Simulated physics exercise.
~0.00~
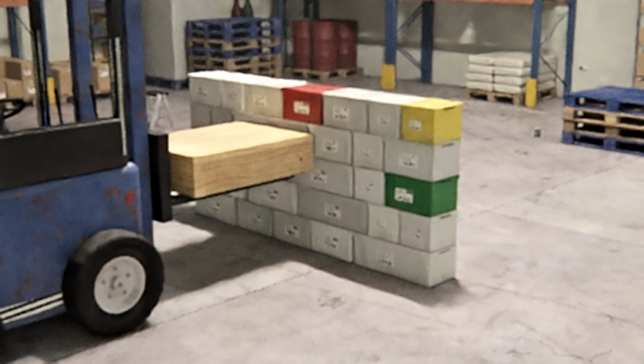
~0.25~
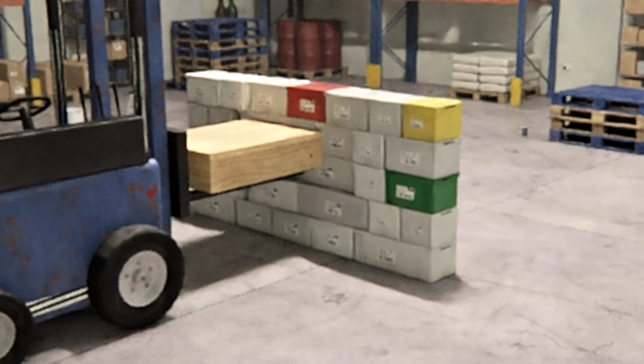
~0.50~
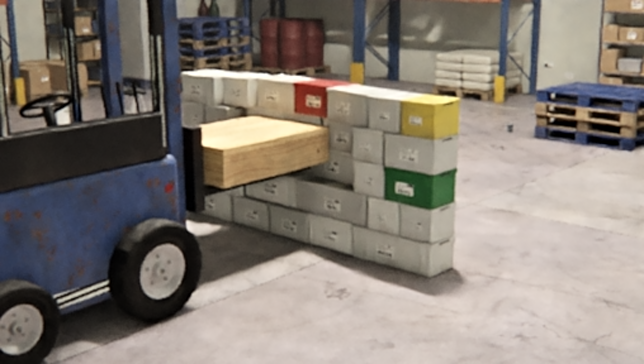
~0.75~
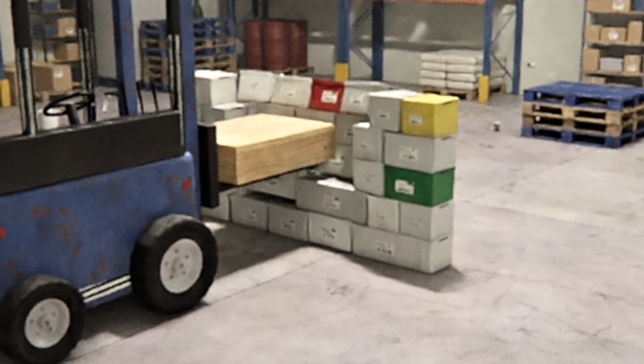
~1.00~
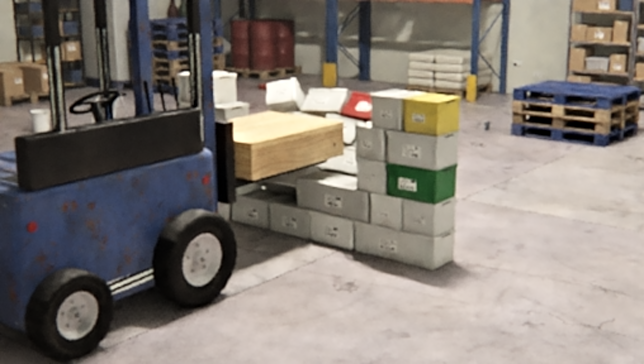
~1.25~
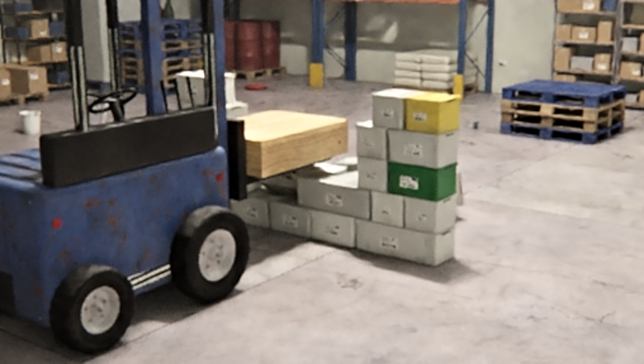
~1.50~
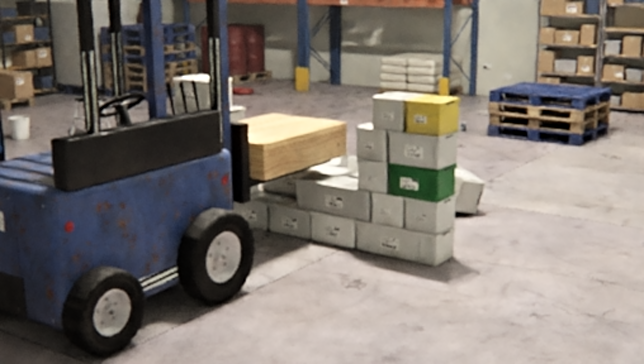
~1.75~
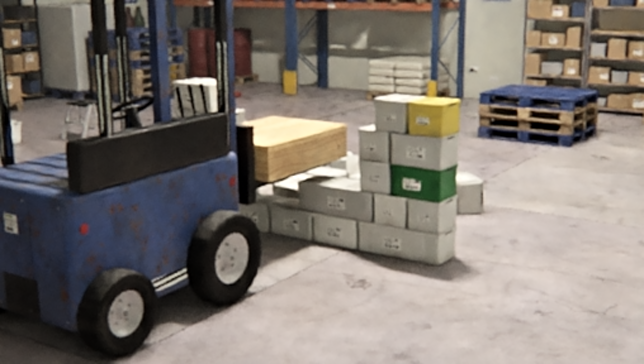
A blue forklift pushed a wooden case on its raised forks into a wall of pale boxes, tipping the upper left part, including the red box, over the back, then stopped, while the right end stayed standing with its yellow and green boxes in place.
